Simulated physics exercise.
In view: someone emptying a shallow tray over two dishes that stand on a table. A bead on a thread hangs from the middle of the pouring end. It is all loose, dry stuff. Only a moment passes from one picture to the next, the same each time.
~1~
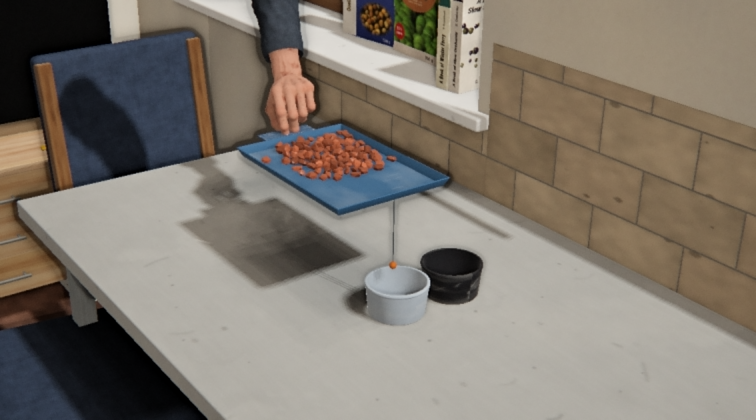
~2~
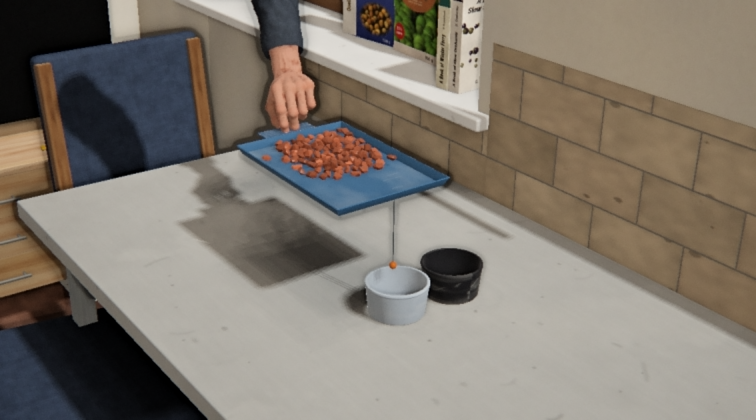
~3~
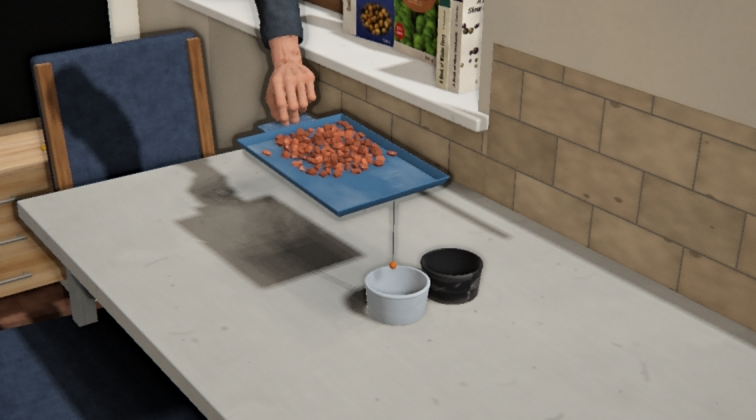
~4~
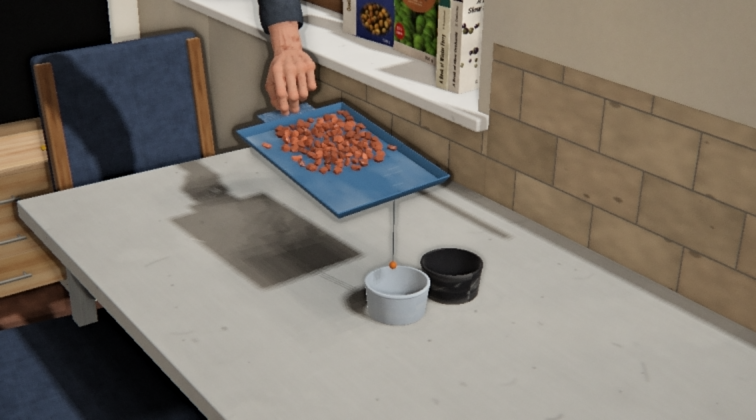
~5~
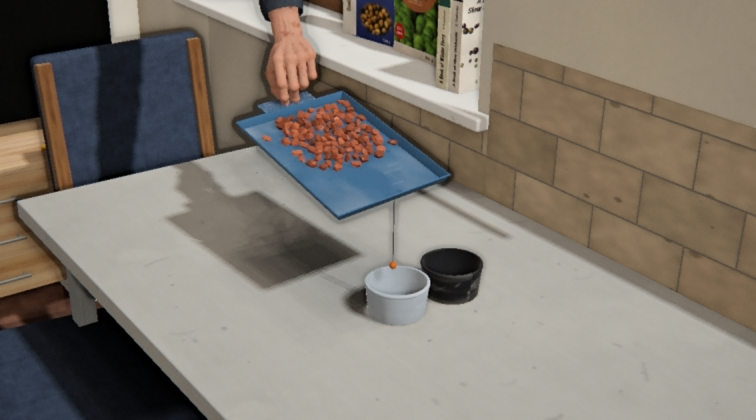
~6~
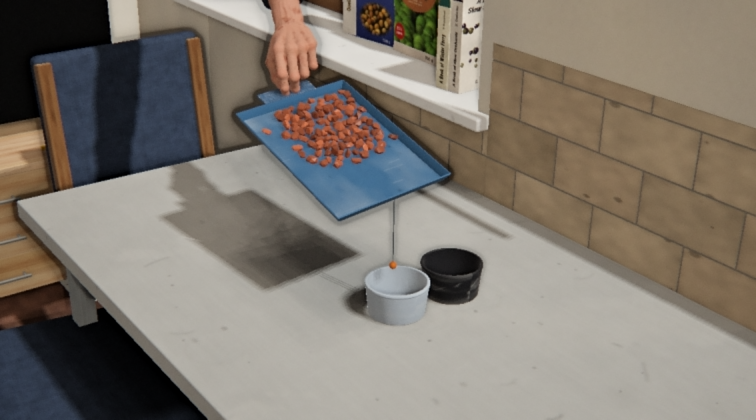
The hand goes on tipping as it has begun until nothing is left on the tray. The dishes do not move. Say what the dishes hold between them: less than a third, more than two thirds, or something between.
Caught overall: Under a third.
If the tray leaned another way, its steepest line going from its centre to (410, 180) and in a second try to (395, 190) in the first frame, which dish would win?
One: The right-hand dish. Two: The right-hand dish.
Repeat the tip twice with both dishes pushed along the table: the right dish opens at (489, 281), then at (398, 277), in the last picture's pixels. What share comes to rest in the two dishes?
Roughly 10 per cent, and 30 per cent.
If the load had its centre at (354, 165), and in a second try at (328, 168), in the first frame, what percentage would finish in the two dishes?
In turn 20 and 10 in a hundred.
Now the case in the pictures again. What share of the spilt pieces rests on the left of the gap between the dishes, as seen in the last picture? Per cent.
Roughly 90 in a hundred.
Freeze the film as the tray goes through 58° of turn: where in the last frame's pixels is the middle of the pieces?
Near (355, 204).
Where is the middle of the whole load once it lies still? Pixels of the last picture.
At about (365, 349).
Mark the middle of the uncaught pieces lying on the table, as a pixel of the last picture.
Close to (365, 352).
Soon after the last picture, tray tipped steeply; most on the tray; about a quarter in the air.
A little later, tray tipped right over; a stray few on the tray; a small part in the left dish; most outside both; a small part in the air.
Later still, tray tipped past a quarter turn; a small part in the left dish; nearly all outside both.
At rest, tray tipped past a quarter turn; a small part in the left dish; none in the right dish; nearly all outside both.
